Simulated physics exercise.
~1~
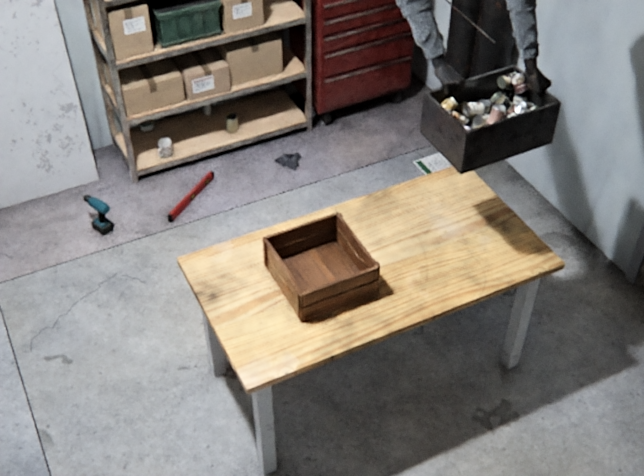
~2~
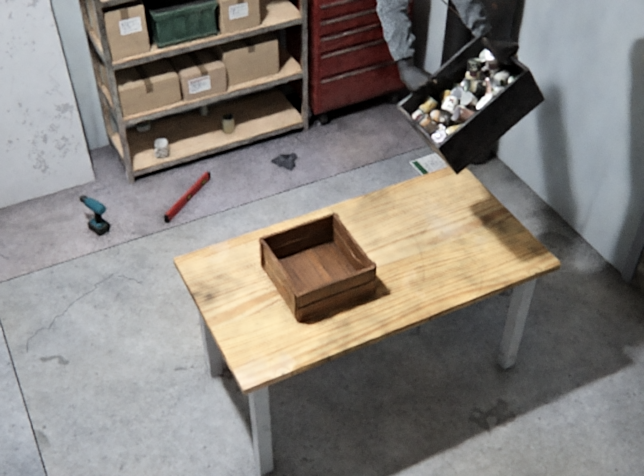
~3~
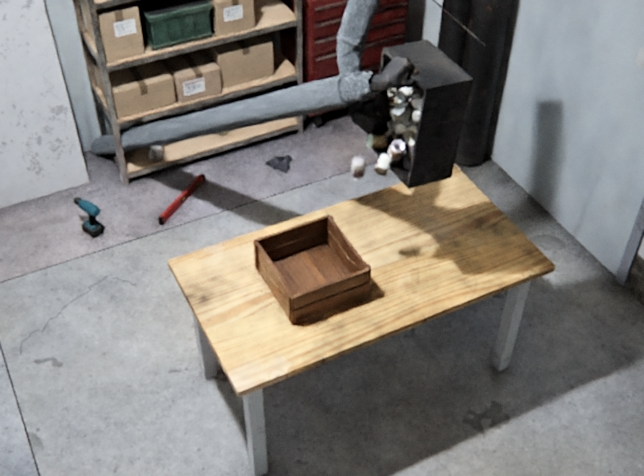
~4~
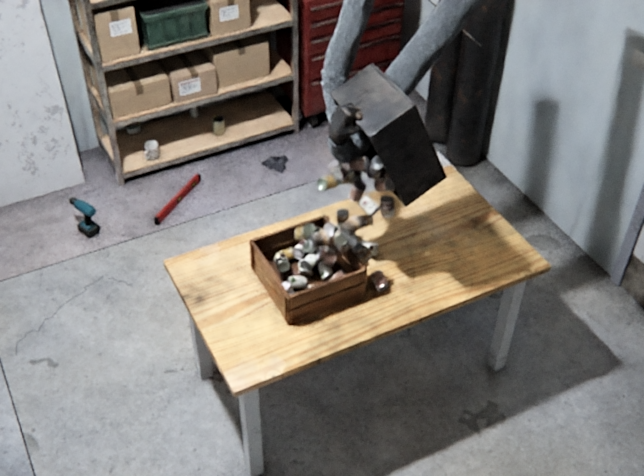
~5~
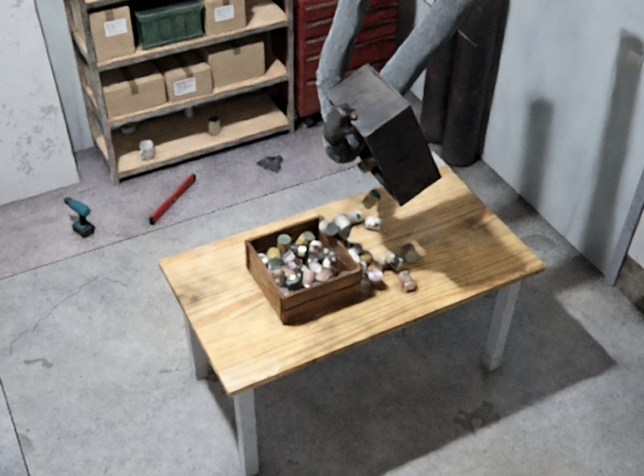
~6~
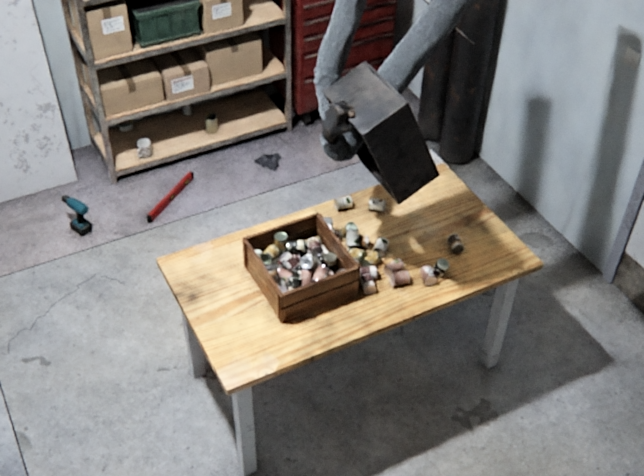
Two hands tipped a black crate over above a wooden table, spilling a jumble of small tins into and around an empty wooden box, which ended up full of tins while many others lay scattered on the tabletop to its right.
